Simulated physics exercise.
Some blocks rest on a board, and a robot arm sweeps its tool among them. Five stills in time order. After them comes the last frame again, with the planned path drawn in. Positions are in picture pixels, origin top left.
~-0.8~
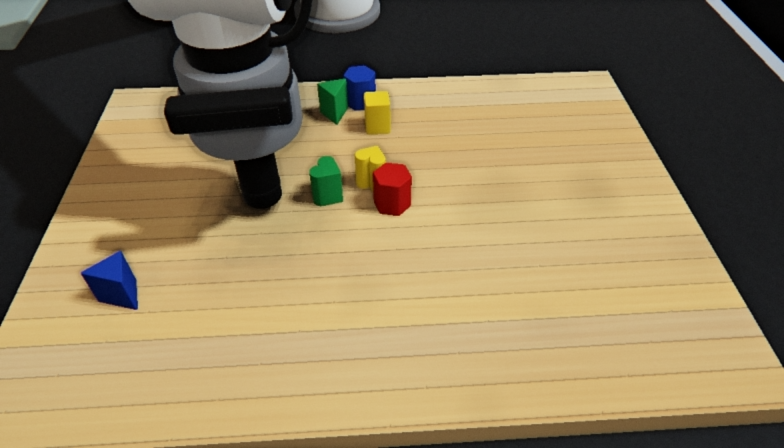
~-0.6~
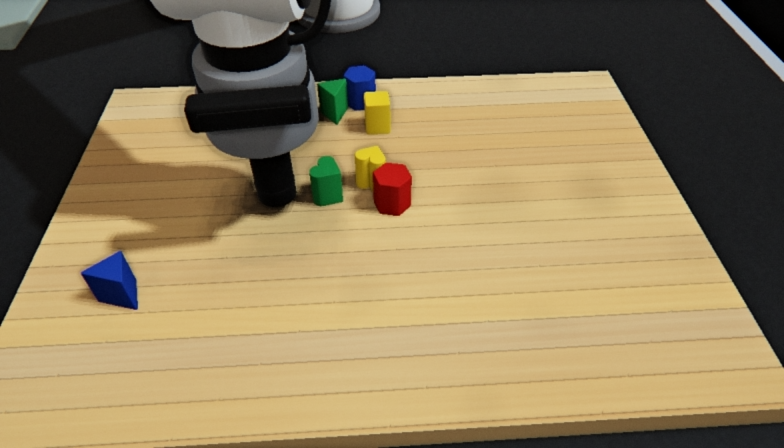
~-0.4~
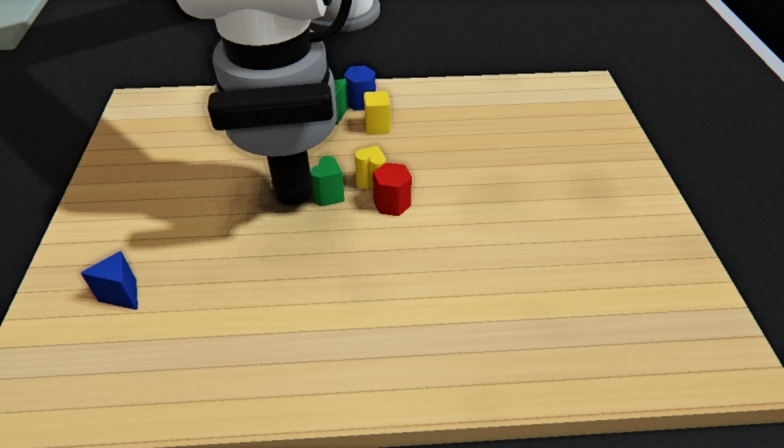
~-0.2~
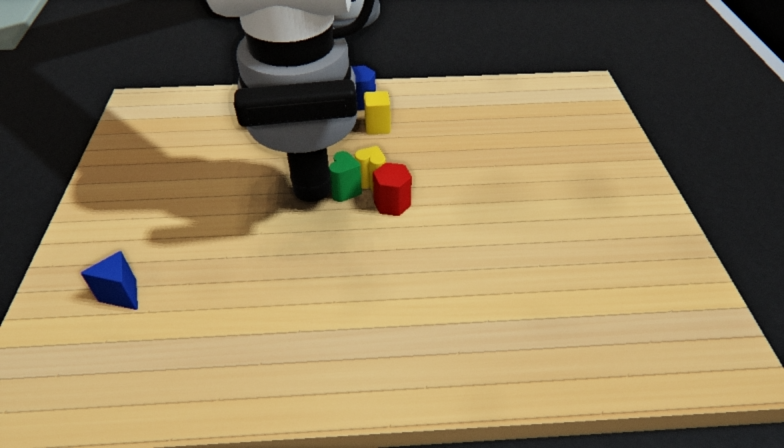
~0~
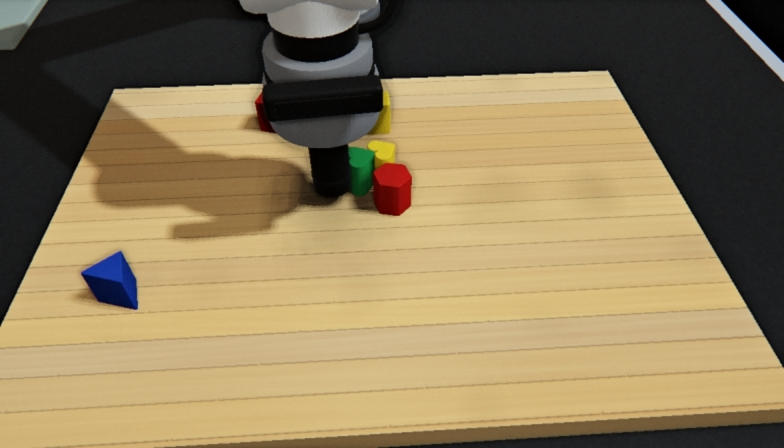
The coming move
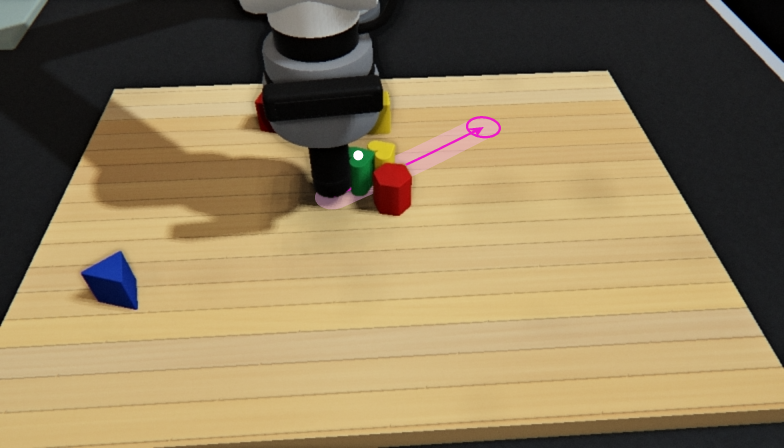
At first, a robot arm holds its dark tool upright on a wooden board, just left of a green heart block, with other colored blocks scattered around. The tool slides right and reaches the green block, then pushes it a short way right, and the yellow heart block beside it shifts slightly too.
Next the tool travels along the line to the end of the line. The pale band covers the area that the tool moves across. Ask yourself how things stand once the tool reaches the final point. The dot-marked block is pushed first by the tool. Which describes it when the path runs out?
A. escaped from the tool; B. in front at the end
B: In front at the end.
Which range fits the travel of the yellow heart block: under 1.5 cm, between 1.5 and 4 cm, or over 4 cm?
Result: Over 4 cm.
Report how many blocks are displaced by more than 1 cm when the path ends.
Shifted over 1 cm: Two.
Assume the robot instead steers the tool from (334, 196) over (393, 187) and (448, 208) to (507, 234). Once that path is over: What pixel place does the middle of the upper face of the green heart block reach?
The point I'd pick in the picture is (418, 143).
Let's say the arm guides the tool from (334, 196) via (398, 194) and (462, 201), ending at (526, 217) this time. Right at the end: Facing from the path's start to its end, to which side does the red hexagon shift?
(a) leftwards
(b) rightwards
My pick is b.
The drawn path runs from (334, 196) directly to (483, 127); the dot is on the green heart block.
What follows on the original path. One third of the way, tool (390, 161); green heart block (415, 133); yellow heart block (435, 125).
Two thirds of the way, tool (440, 139); green heart block (464, 111); yellow heart block (483, 104).
At the end, tool (485, 117); green heart block (509, 90); yellow heart block (526, 84); red hexagon not moved.
